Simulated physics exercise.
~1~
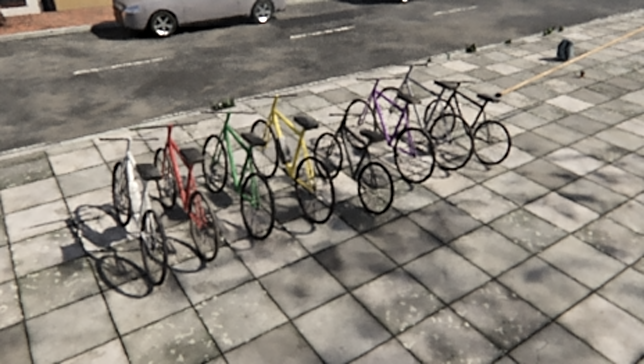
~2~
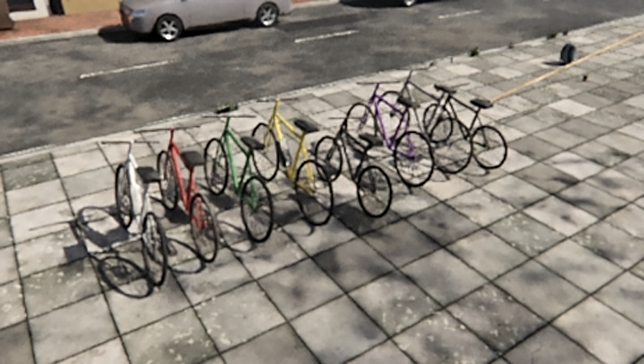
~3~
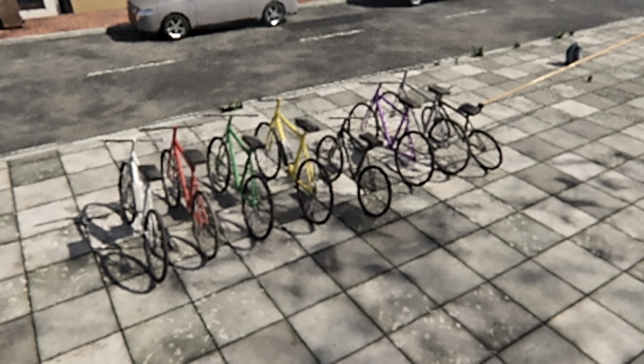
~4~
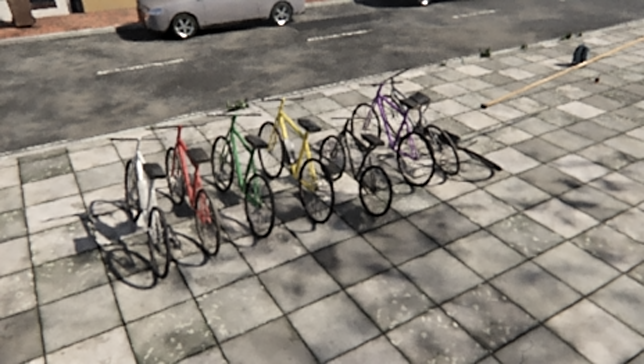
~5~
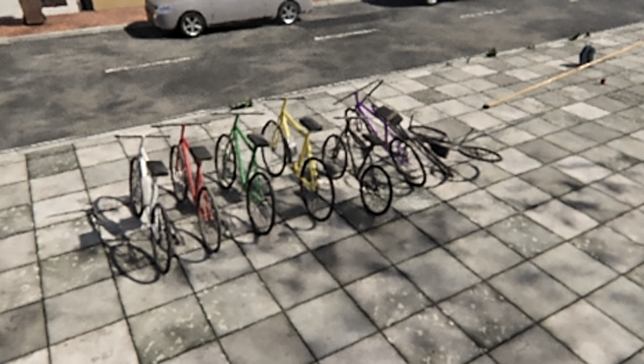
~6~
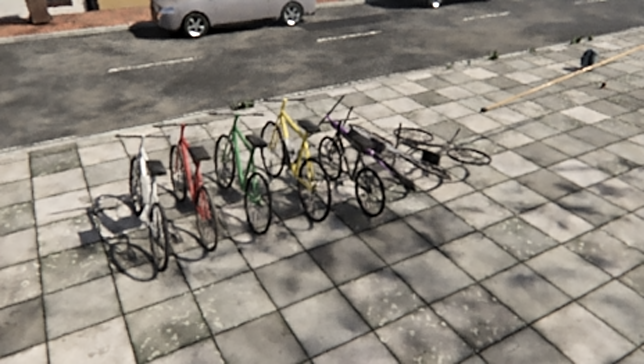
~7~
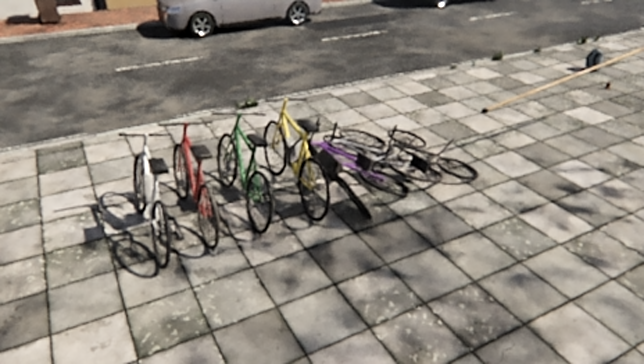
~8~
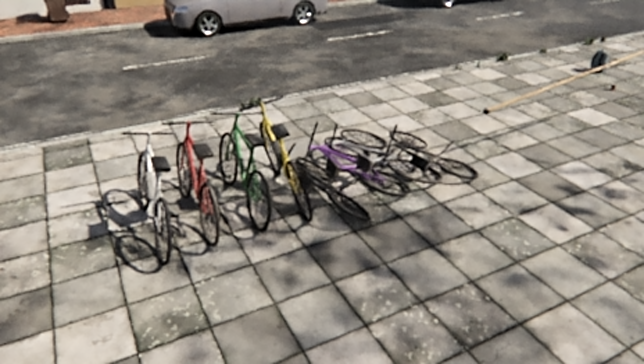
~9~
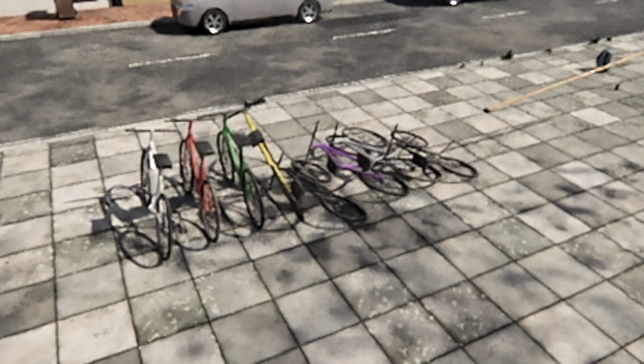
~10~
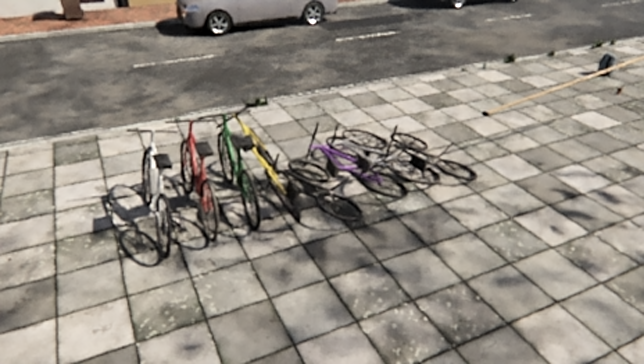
The black bicycle at the right end of a row on the pavement tipped over to the left, toppling the purple one and another dark bike, until the yellow bicycle leaned against the green one, leaving the white and red bikes standing.
